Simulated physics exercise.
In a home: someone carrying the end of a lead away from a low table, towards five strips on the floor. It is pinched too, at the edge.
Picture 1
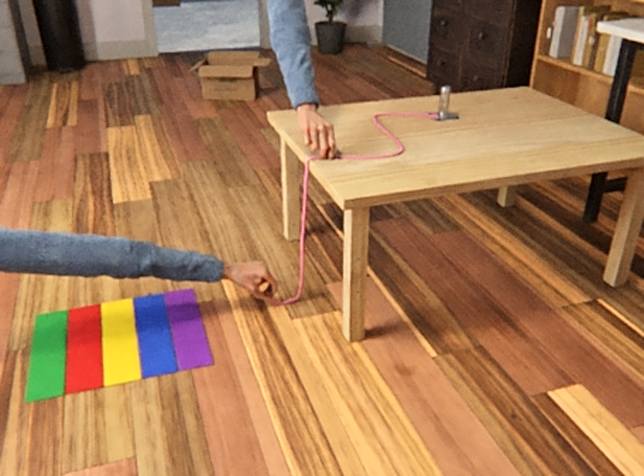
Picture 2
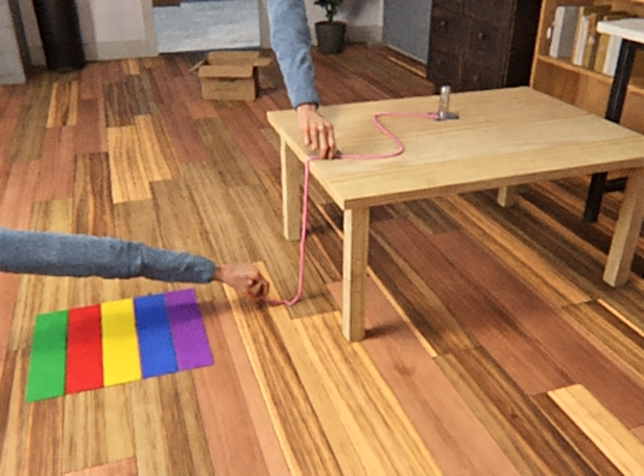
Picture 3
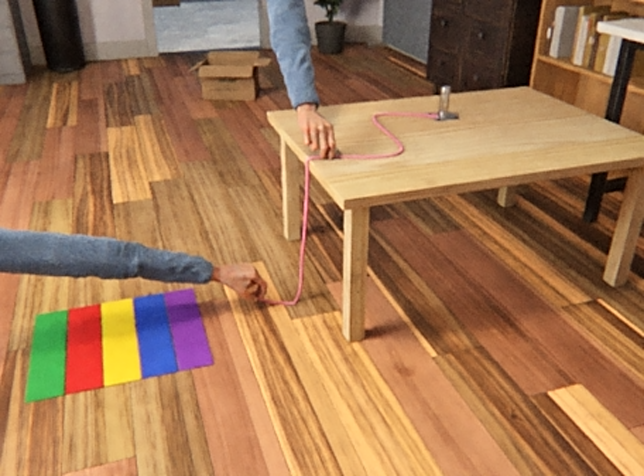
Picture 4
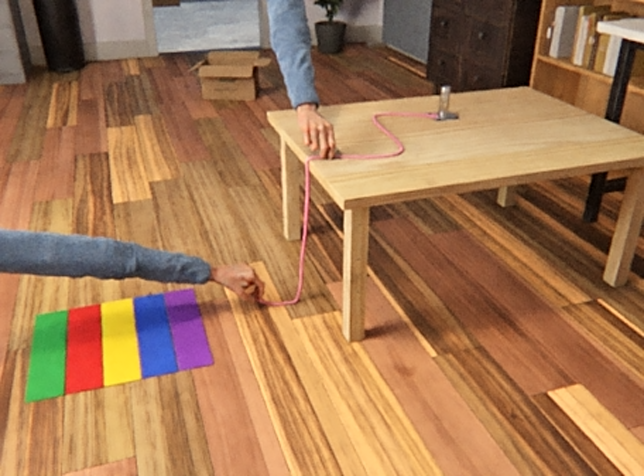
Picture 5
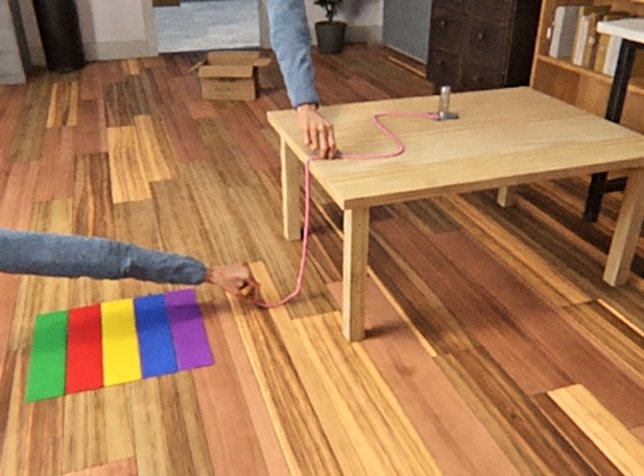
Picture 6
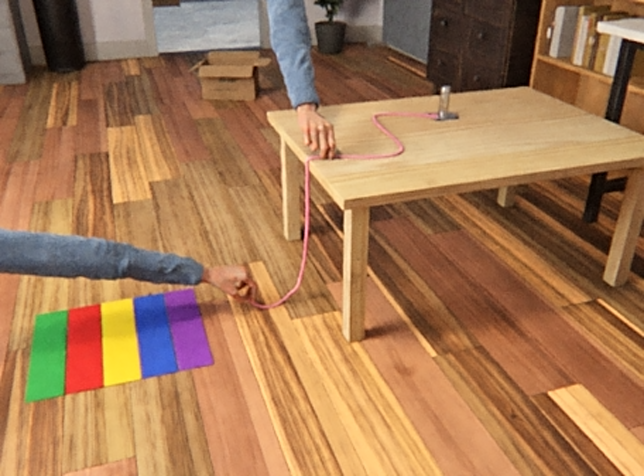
A hand slowly draws a pink cord's end left, while another pinches it at the table edge.
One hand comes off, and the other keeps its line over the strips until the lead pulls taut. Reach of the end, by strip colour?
Green.
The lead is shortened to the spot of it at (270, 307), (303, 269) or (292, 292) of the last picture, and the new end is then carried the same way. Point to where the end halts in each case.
I'd put it around (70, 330) for the first cut, (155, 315) for the second and (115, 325) for the third.
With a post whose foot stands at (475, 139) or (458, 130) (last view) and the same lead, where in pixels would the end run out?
Try 1 gives (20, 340) and try 2 gives (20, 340).
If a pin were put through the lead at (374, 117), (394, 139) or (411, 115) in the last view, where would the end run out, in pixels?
Approximately (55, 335), (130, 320) and (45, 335) respectively.
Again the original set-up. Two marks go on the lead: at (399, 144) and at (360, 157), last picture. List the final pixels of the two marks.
I'd say about (315, 147) for one and about (259, 183) for the other.
Early on, end near (114, 324); over yellow.
Midway, end near (66, 333); over red.
At the end of the slack, end near (38, 338); over green. The end stops over the green strip.
